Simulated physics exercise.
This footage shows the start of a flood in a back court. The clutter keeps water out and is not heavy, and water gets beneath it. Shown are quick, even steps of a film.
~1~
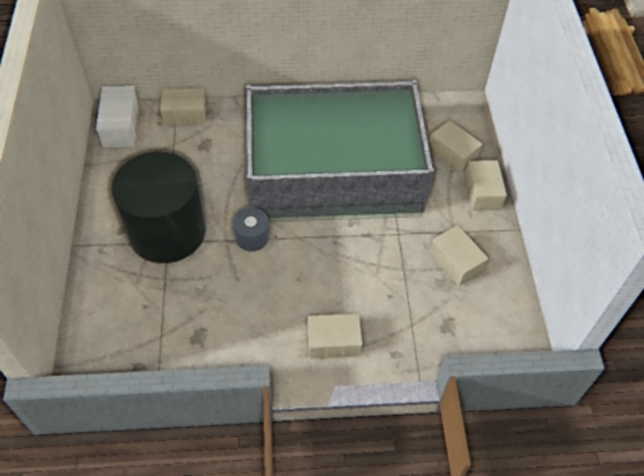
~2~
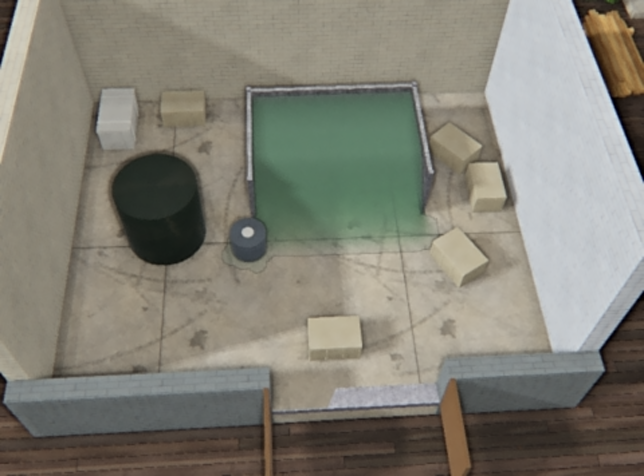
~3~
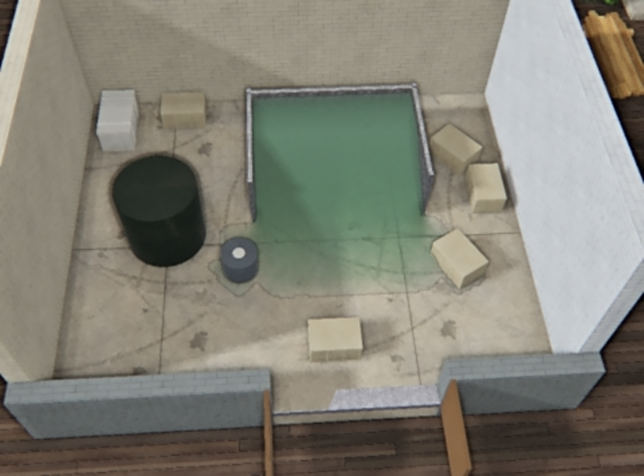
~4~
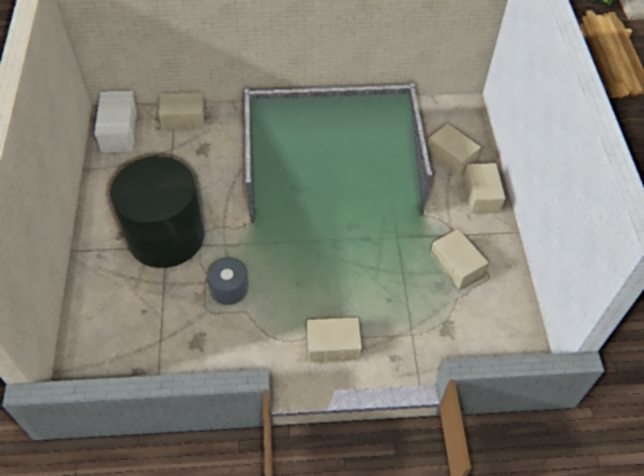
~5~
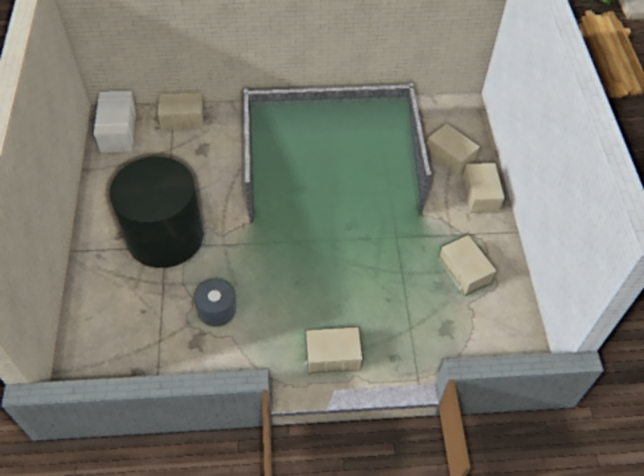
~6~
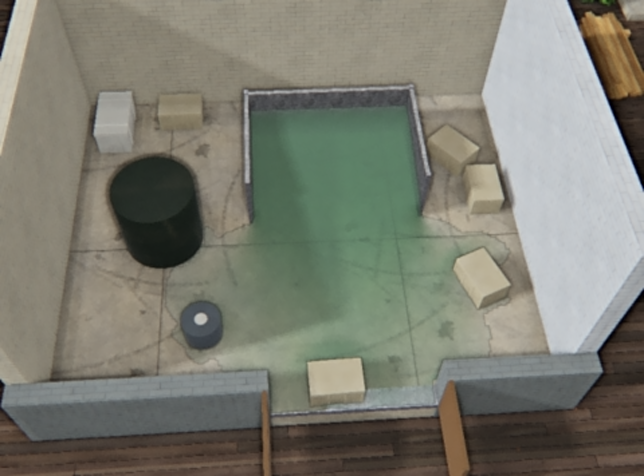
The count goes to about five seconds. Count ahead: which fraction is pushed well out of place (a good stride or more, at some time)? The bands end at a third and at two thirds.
At minimum two thirds of the things get pushed well away.
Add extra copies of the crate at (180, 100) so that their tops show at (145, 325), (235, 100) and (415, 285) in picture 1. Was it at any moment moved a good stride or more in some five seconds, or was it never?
Results - 1: Ends up far away; 2: Doesn't go far; 3: Ends up far away.
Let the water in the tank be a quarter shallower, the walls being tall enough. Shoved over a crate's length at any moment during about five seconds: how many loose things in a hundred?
Near 60 % of the lot.
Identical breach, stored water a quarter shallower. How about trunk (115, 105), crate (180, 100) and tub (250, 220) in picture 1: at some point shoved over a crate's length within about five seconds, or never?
First one missed the mark, second one missed the mark, third one cleared the mark.
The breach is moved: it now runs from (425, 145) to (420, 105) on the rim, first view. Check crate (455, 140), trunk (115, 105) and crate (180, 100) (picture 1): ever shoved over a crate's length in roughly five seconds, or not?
In turn: Moved that far, moved that far, moved that far.
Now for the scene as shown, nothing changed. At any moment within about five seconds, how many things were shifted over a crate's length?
The figure is 5.
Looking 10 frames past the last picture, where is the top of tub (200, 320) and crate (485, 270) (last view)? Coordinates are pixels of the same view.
My guess: Roughly (64, 336), then roughly (514, 304).
A moment on, 3 of 7 are well off their spots; 0 afloat.
Next, 3 of 7 are well off their spots; 2 afloat.
Later, 3 of 7 are well off their spots; 3 afloat.
In the end, 5 of 7 are well off their spots, and 5 have been at some point; 4 afloat.
